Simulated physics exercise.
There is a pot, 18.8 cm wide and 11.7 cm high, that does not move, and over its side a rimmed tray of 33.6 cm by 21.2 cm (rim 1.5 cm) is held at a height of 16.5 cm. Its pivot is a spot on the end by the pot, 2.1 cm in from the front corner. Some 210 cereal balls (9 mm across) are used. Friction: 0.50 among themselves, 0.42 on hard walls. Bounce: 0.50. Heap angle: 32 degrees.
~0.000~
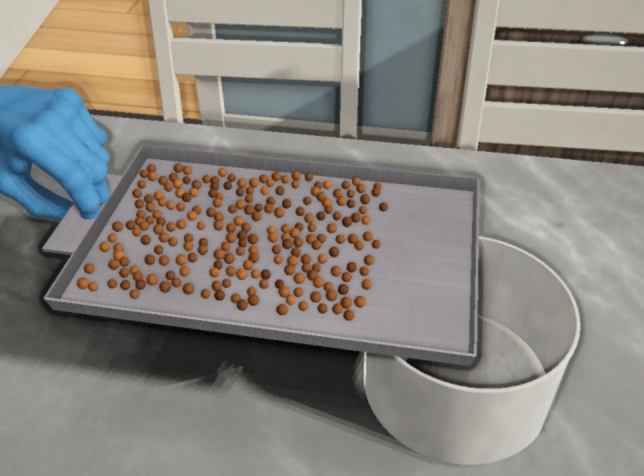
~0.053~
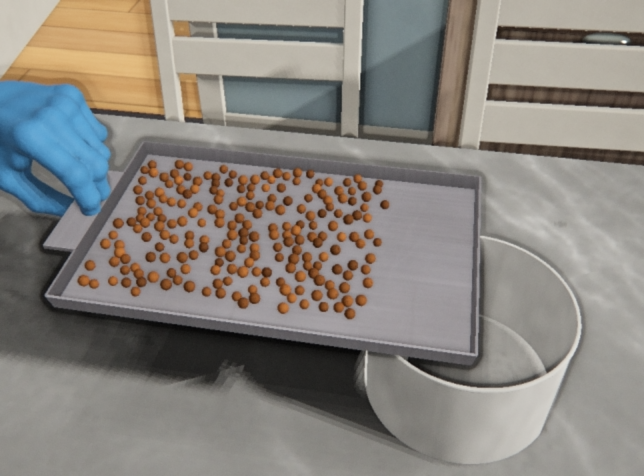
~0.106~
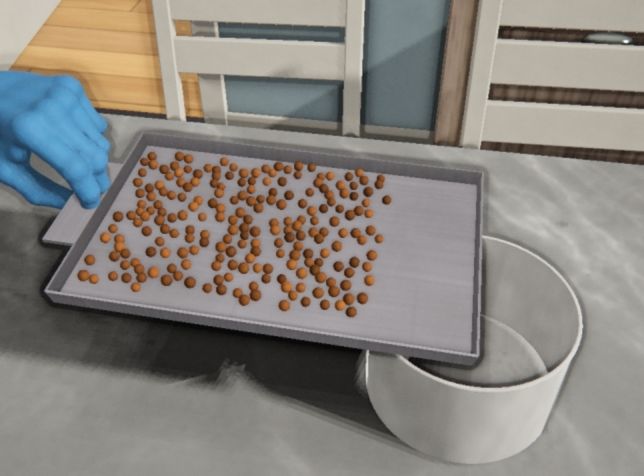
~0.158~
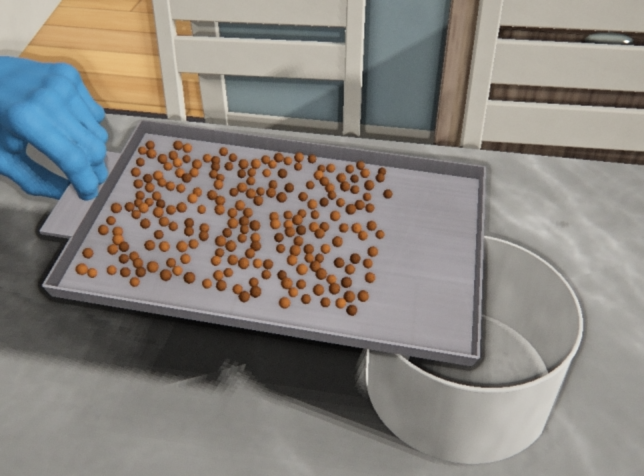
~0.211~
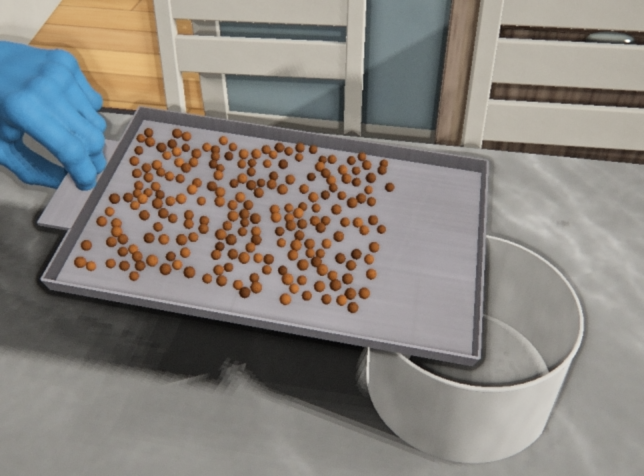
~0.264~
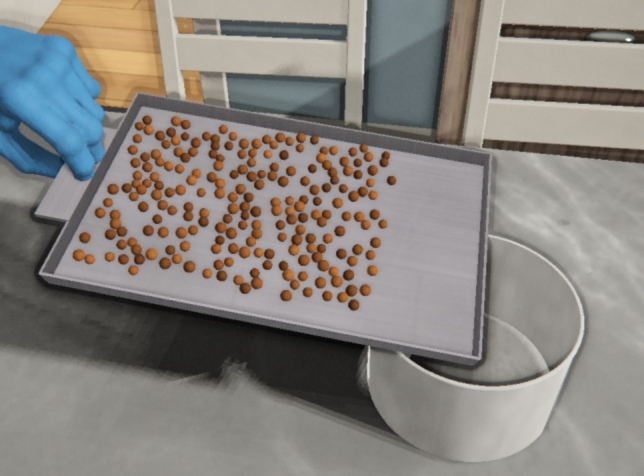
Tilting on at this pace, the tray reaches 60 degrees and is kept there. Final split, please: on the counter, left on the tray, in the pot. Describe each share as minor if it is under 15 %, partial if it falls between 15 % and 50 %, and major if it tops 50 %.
Counter - minor; tray - major; pot - minor.
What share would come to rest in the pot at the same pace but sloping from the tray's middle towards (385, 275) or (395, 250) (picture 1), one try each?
First try: About 10 percent; second try: About 15 percent.
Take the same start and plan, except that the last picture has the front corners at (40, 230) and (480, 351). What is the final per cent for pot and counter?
In the pot: 20 per cent; on the counter: 5 per cent.
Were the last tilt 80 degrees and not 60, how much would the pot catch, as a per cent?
About 0 in a hundred would end up in the pot.
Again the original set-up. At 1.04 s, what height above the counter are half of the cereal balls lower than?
Some 22 cm.
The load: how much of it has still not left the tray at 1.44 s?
Around 95 percent.
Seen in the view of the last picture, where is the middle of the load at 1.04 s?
Expected load position: Near (324, 283).
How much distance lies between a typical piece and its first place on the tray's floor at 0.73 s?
9 cm.
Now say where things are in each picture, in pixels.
Tray tilt 0 degrees, front corners at (49, 296) and (472, 353); middle of the pieces at (242, 236); pot at (471, 304), in the first frame.
Tray tilt 1 degrees, front corners at (50, 294) and (473, 352); middle of the pieces at (243, 233), in the second frame.
Tray tilt 2 degrees, front corners at (49, 289) and (475, 353); middle of the pieces at (244, 228), in the third frame.
Tray tilt 5 degrees, front corners at (47, 284) and (475, 354), lowest corner right front; middle of the pieces at (244, 221), in the fourth frame.
Tray tilt 8 degrees, front corners at (46, 277) and (476, 355), lowest corner right front; middle of the pieces at (244, 214), in the fifth frame.
Tray tilt 10 degrees, front corners at (44, 271) and (477, 355), lowest corner right front; middle of the pieces at (245, 207); pot at (475, 302). Its pace works out near 50 degrees a second, in the sixth frame.
After 0.73 s, tilt 34 degrees; the tray holds 100 %, the pot 0 %.
Then, at 1.04 s, tilt 50 degrees; the tray holds 100 %, the pot 0 %.
After 1.44 s, tilt 60 degrees; the tray holds 95 %, the pot 0 %.
By 2.0 s all is still; counter 5 %, tray 95 %, pot 0 %.
